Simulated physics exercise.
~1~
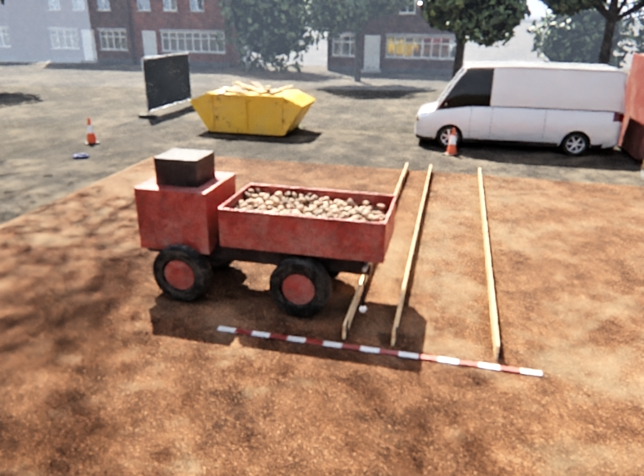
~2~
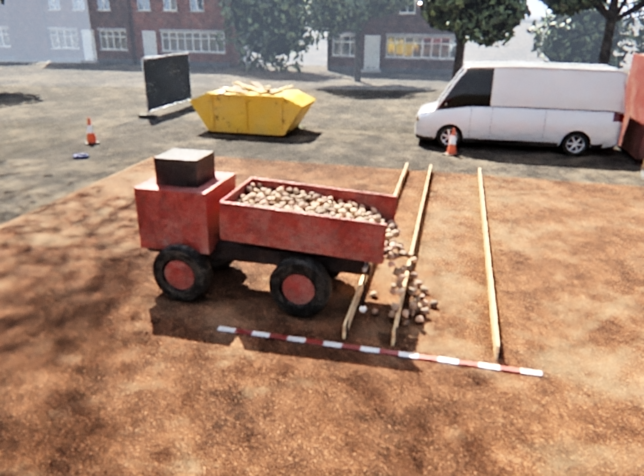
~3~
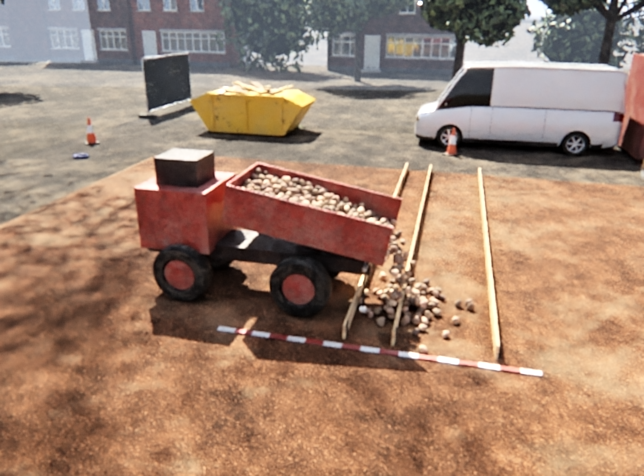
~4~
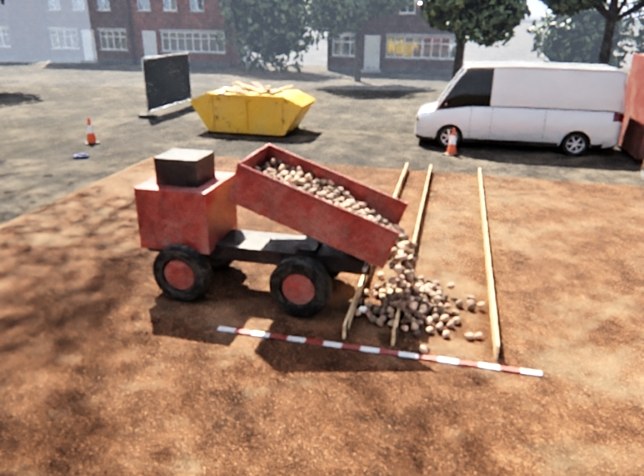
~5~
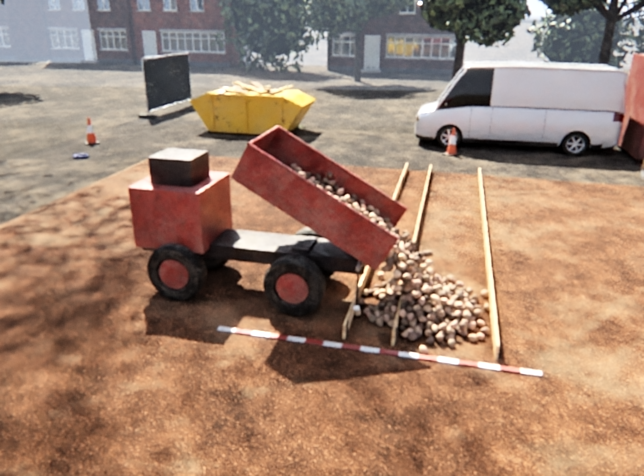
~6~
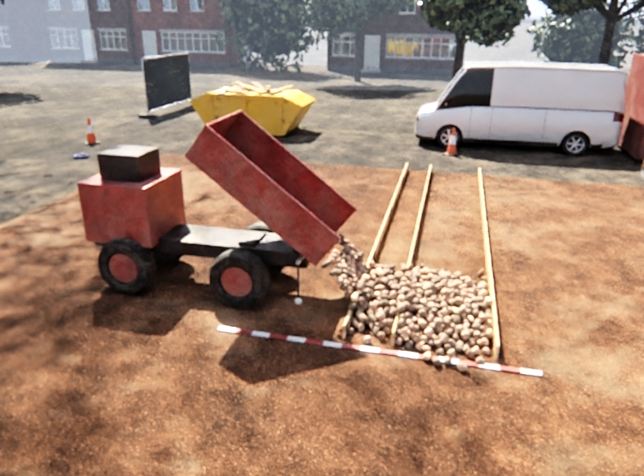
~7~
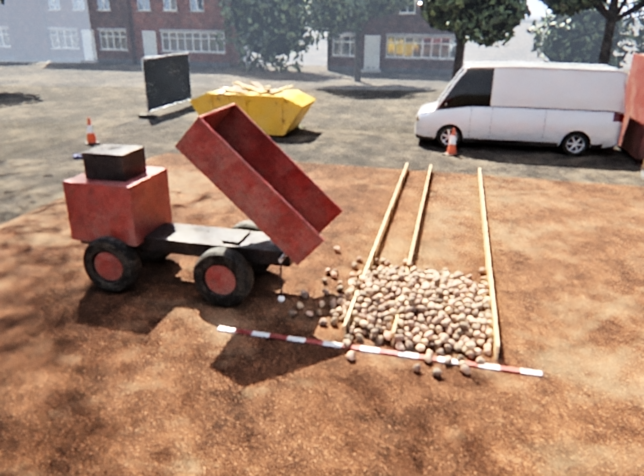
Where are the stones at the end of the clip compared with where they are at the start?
At the start the stones are all in the bed of the red truck, and by the end they lie on the ground to the right of it, mostly heaped between the wooden planks with a few scattered around.
